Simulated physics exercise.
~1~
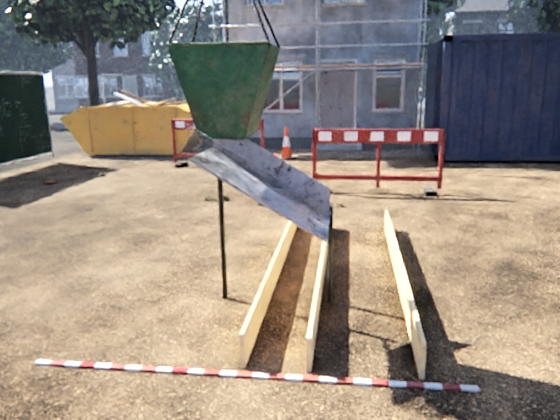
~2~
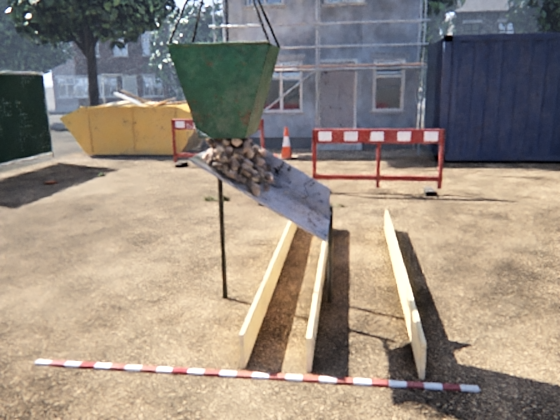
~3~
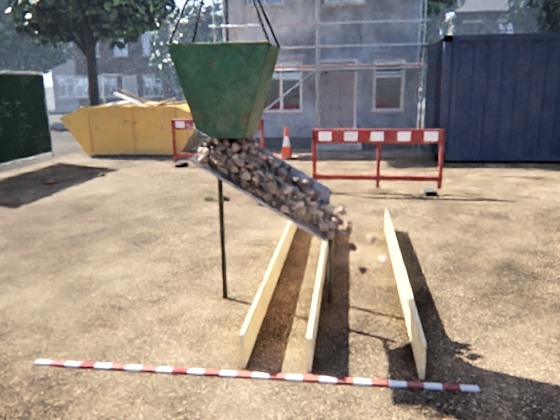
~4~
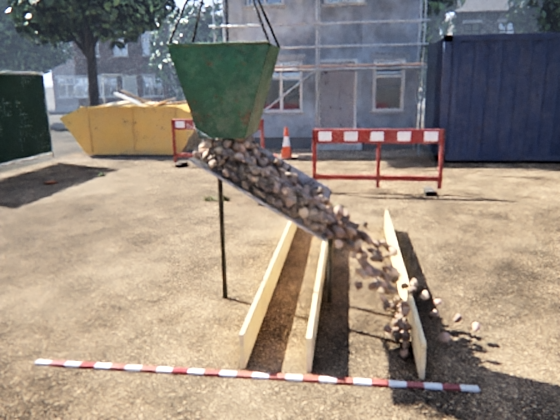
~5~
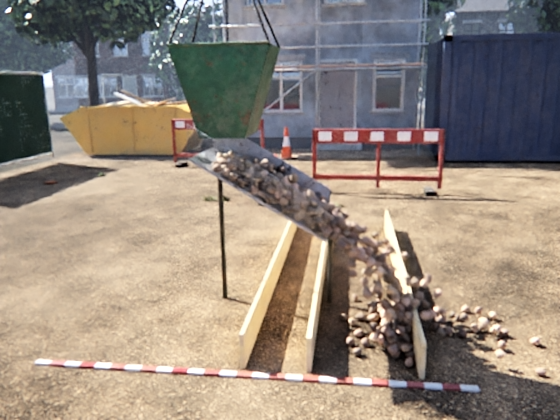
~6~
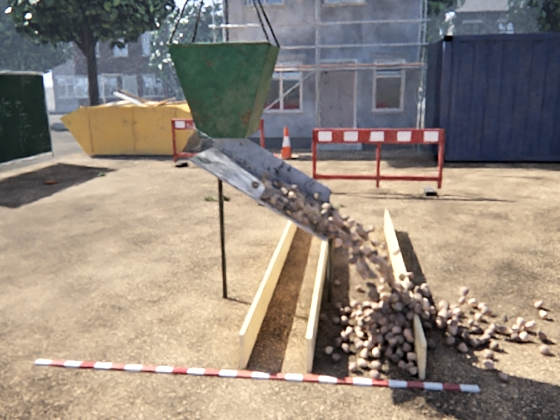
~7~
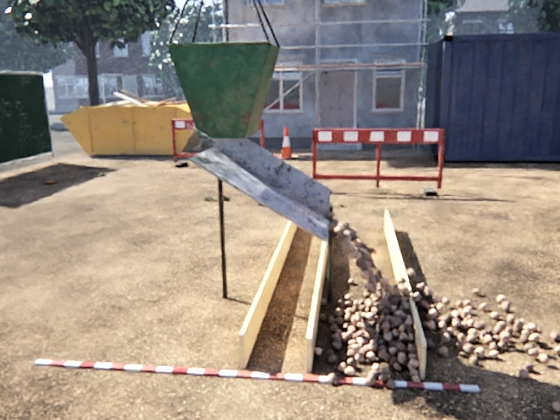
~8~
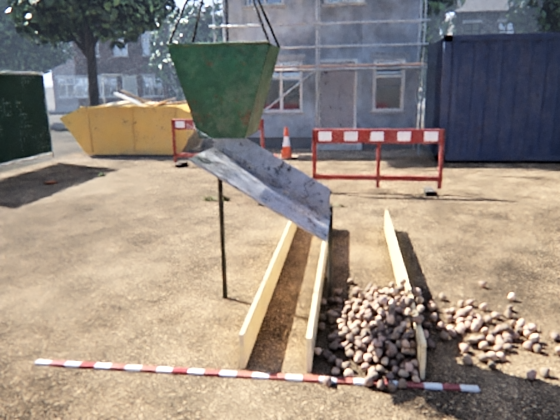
On a sunlit building site, a green skip hangs above a tilted metal slide, with three upright boards on the ground forming two bays below. Brownish stones spill from the bottom of the skip onto the slide and run down it to the right. They pour off the lower end, most dropping into the right bay while some fly over the far board. The skip empties, and the stream on the slide thins until the metal is bare. A heap fills the near part of the right bay, stones lie scattered beyond it, and the left bay stays empty.
